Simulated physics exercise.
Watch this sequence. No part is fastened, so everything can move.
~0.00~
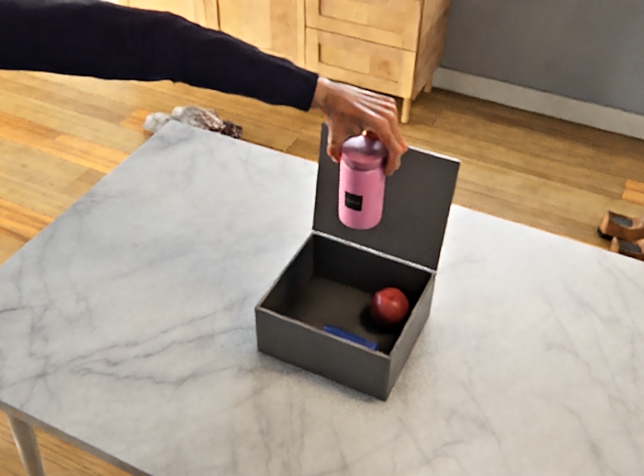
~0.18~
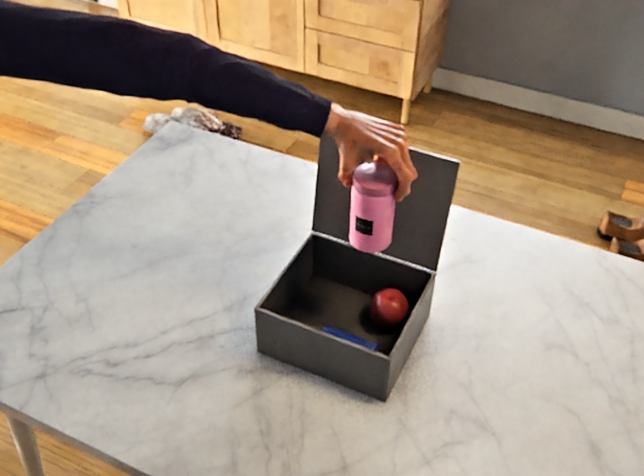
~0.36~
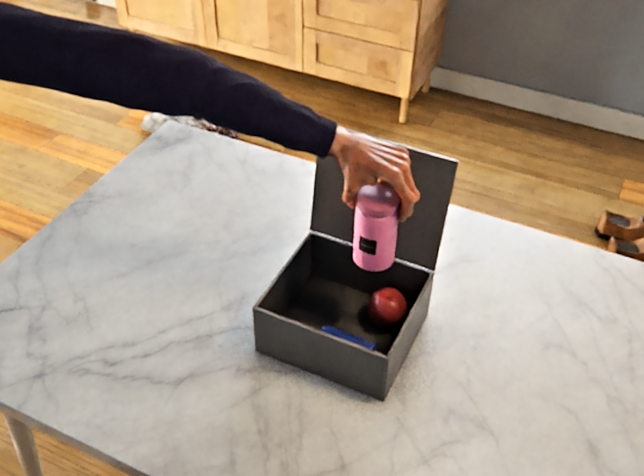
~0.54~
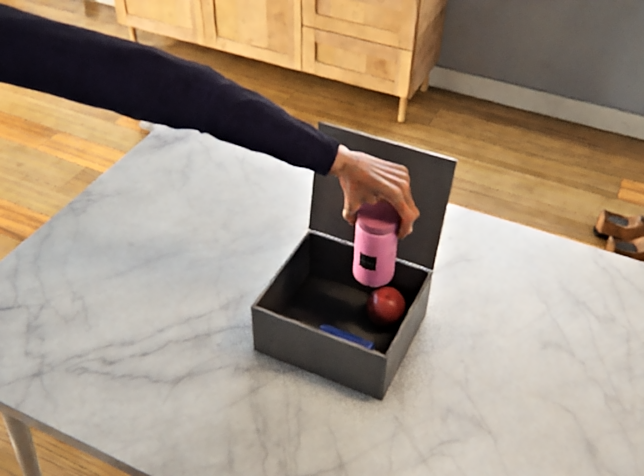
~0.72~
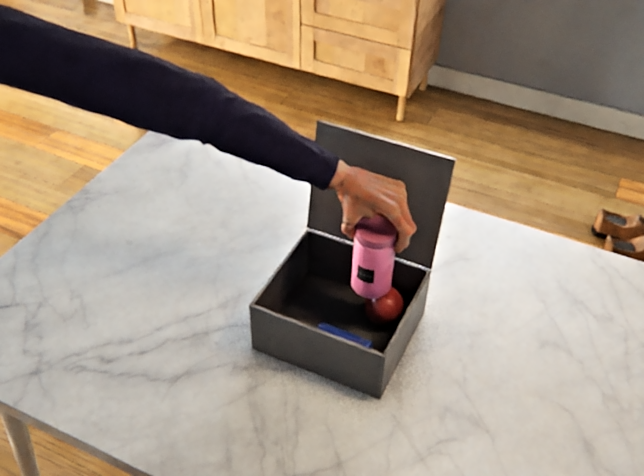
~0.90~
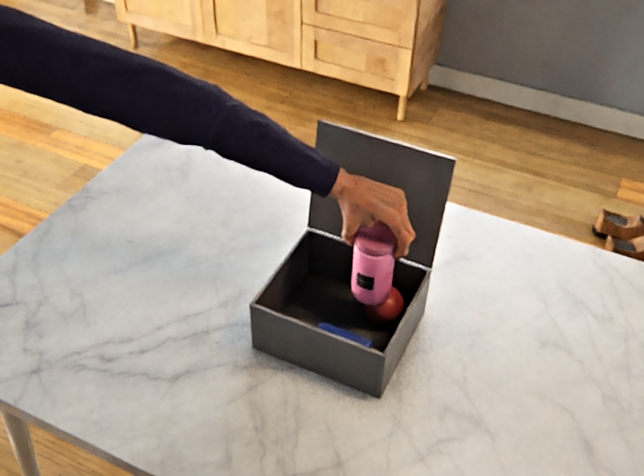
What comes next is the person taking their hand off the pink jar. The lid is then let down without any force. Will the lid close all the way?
Yes.
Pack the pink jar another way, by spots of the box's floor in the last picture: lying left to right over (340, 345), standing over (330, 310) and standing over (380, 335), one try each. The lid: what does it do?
On the first attempt the lid settles shut, on the second it remains open a bit, and on the third it settles shut.
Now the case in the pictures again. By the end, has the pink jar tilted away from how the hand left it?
Observation: The pink jar tilts over.
Around 1.30 s, pink jar on its side near (328, 306); red apple displaced a little.
Around 2.30 s, lid 72° above the rim; pink jar on its side near (323, 317); blue shaker displaced about its own width.
Around 2.90 s, lid 27° above the rim; pink jar on its side near (323, 317); blue shaker displaced about its own width.
Finally (3.7 s), lid shut; down or leaning hard in the box, pink jar; the other 2 still in place. Final places as the last picture's camera would see them, pink jar near (323, 317).
